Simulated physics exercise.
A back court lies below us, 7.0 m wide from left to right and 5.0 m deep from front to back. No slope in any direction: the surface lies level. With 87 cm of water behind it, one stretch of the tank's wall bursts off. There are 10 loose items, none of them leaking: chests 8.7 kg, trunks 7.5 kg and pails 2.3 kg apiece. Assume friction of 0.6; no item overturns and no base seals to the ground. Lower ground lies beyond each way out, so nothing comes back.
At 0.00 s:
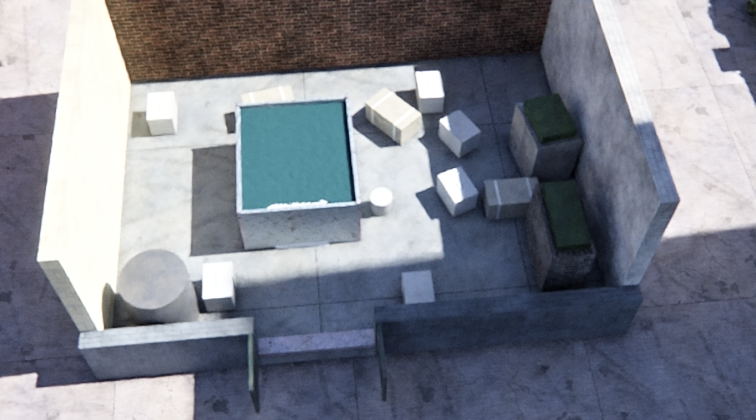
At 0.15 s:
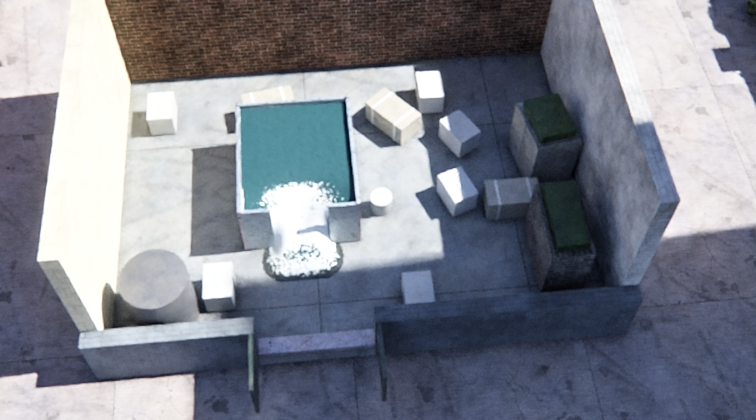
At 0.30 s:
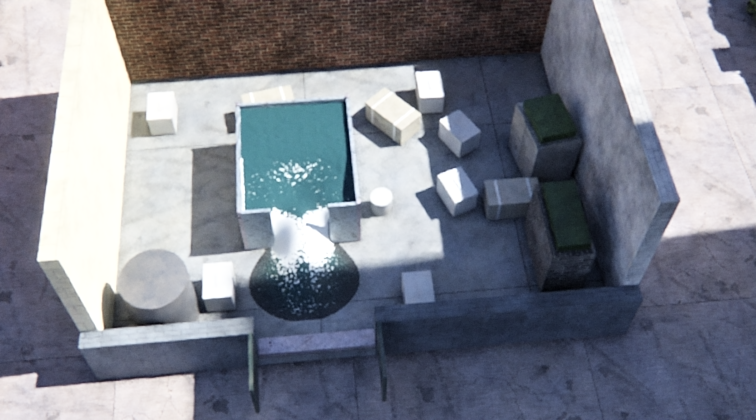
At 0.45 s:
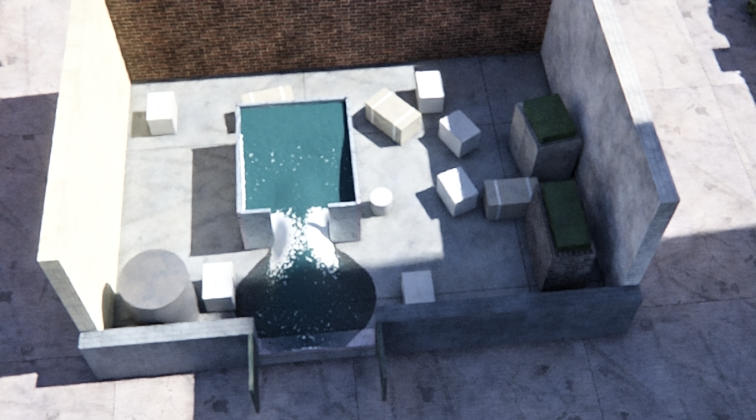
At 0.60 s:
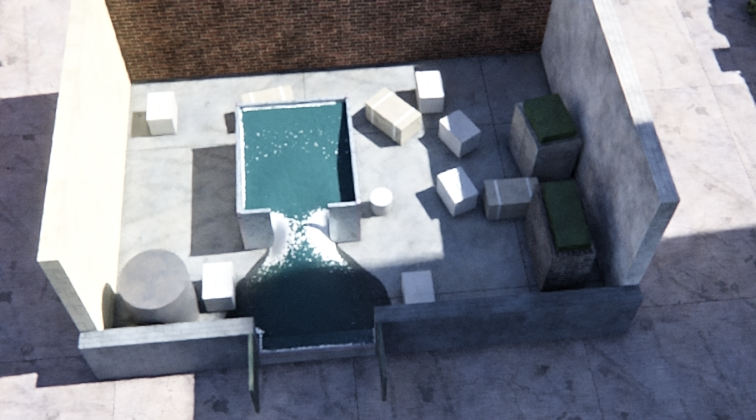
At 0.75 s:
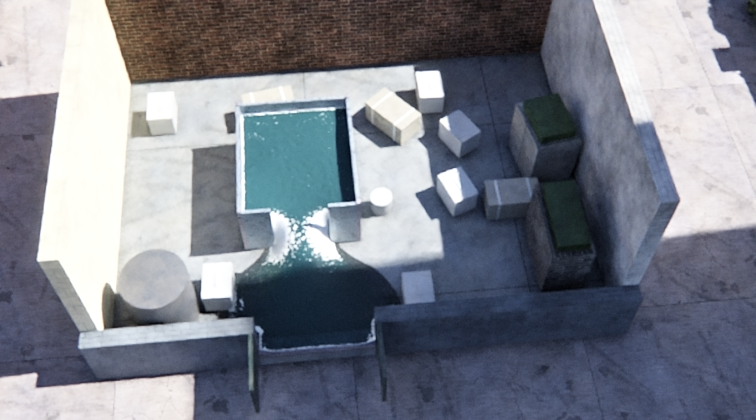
The clip opens on a walled court with a raised tank of teal water among scattered pale blocks. The tank's near side gives way and water gushes out in white foam, fanning across the floor toward the opening in the front wall, while the level in the tank drops and the blocks stay put.
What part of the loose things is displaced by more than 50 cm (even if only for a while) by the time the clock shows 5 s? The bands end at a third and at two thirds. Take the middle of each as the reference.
The portion is beneath a third.
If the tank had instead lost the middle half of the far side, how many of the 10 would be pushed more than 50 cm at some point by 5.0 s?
The answer then is 5.
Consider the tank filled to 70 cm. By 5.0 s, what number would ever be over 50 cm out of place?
You'd get 2 in that case.
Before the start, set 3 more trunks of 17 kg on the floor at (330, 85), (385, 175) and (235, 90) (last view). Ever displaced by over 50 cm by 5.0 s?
Note, in sequence: Under threshold; under threshold; under threshold.
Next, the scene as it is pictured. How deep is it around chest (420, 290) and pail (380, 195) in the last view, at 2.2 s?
First roughly 3 cm, second roughly 0 cm.
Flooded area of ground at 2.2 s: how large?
Somewhere about 11.5 m2, give or take.
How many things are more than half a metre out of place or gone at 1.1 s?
Answer: 0.
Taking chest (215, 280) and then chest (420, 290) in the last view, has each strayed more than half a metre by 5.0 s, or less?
In the order asked, they come out beyond the limit and beyond the limit.
After 1.1 s 0 of 10 are over 50 cm from their spots; 0 afloat.
After 2.2 s 2 of 10 are over 50 cm from their spots; 0 afloat.
After 3.5 s 2 of 10 are over 50 cm from their spots; 0 afloat.
After 5.0 s 2 of 10 are over 50 cm from their spots, and 2 have been at some point; 1 afloat.
